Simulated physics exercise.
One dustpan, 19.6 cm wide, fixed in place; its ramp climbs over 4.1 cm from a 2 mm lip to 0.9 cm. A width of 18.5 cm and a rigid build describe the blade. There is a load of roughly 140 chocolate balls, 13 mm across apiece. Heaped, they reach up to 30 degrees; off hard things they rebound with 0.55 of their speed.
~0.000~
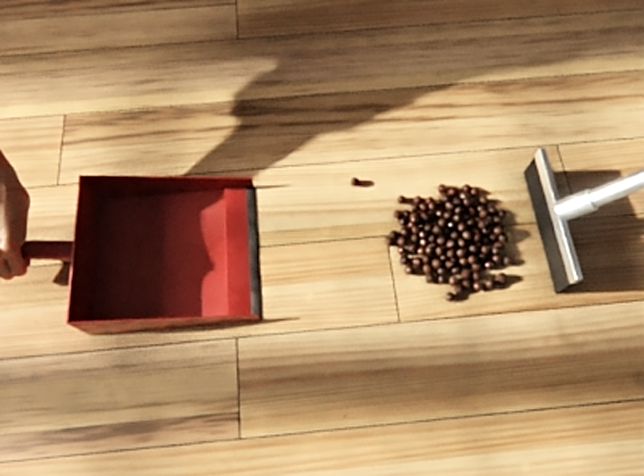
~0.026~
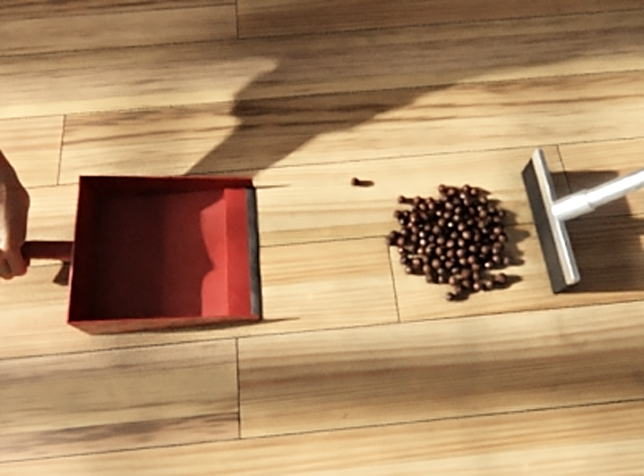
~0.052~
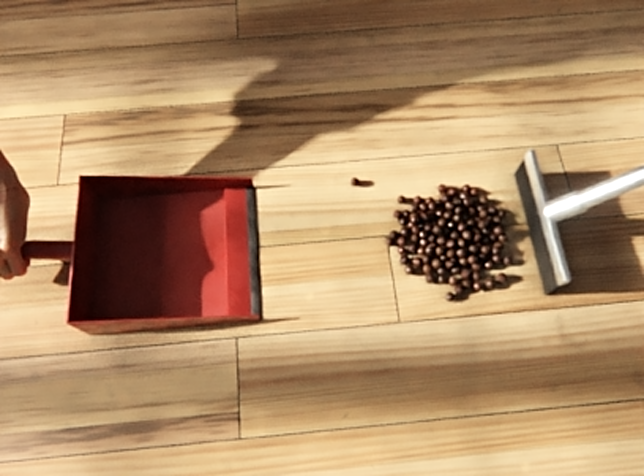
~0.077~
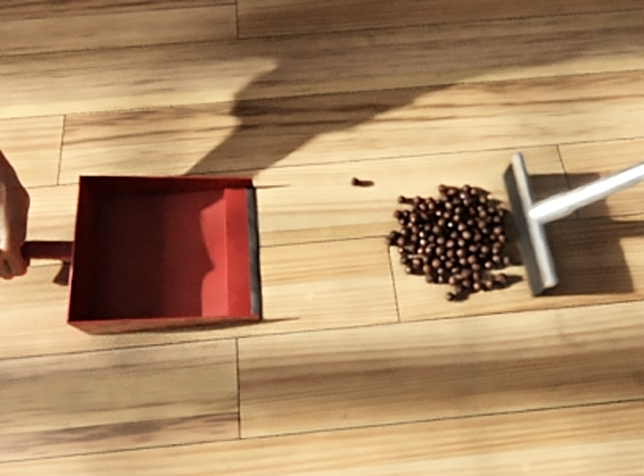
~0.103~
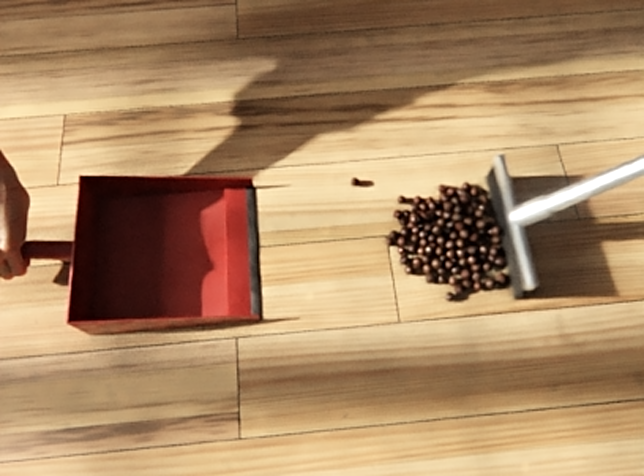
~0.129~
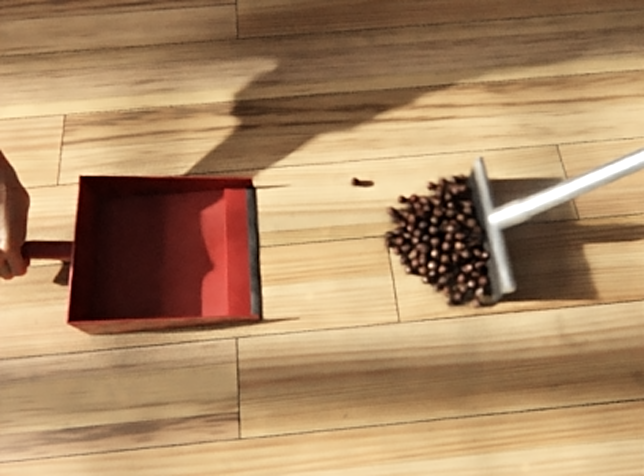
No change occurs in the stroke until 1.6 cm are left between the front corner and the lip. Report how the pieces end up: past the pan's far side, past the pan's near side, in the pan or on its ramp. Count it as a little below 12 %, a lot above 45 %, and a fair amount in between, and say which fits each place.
Past the pan's far side: A fair amount, past the pan's near side: A fair amount, in the pan or on its ramp: A lot.
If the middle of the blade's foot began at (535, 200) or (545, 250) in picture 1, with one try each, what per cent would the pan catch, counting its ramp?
45 and 40 per cent, roughly.
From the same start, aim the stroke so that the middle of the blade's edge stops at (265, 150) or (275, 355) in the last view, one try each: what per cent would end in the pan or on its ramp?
Some 15 per cent on the first try, 15 per cent on the second.
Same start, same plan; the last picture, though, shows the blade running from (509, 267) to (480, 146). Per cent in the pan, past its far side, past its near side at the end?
That ends as pan 30, far 30, and near 20.
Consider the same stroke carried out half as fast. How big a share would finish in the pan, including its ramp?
I'd guess it lands at about 50 per cent.
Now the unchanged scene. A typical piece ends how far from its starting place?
About 40 cm.
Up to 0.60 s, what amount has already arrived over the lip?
About 55 percent up to then.
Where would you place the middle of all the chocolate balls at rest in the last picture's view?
When it all comes to rest, the middle is near (184, 242).
After 0.27 s, middle of the blade 16 cm from the lip; 0 % over the lip, far side 15 %, near side 10 %.
After 0.37 s, middle of the blade 5 cm from the lip; 5 % over the lip, far side 20 %, near side 15 %.
After 0.60 s, middle of the blade 2 cm from the lip; 55 % over the lip, far side 20 %, near side 15 %.
At rest (1.7 s), far side 20 %, near side 15 %, pan 50 %, in front of the lip or behind the blade 15 %.
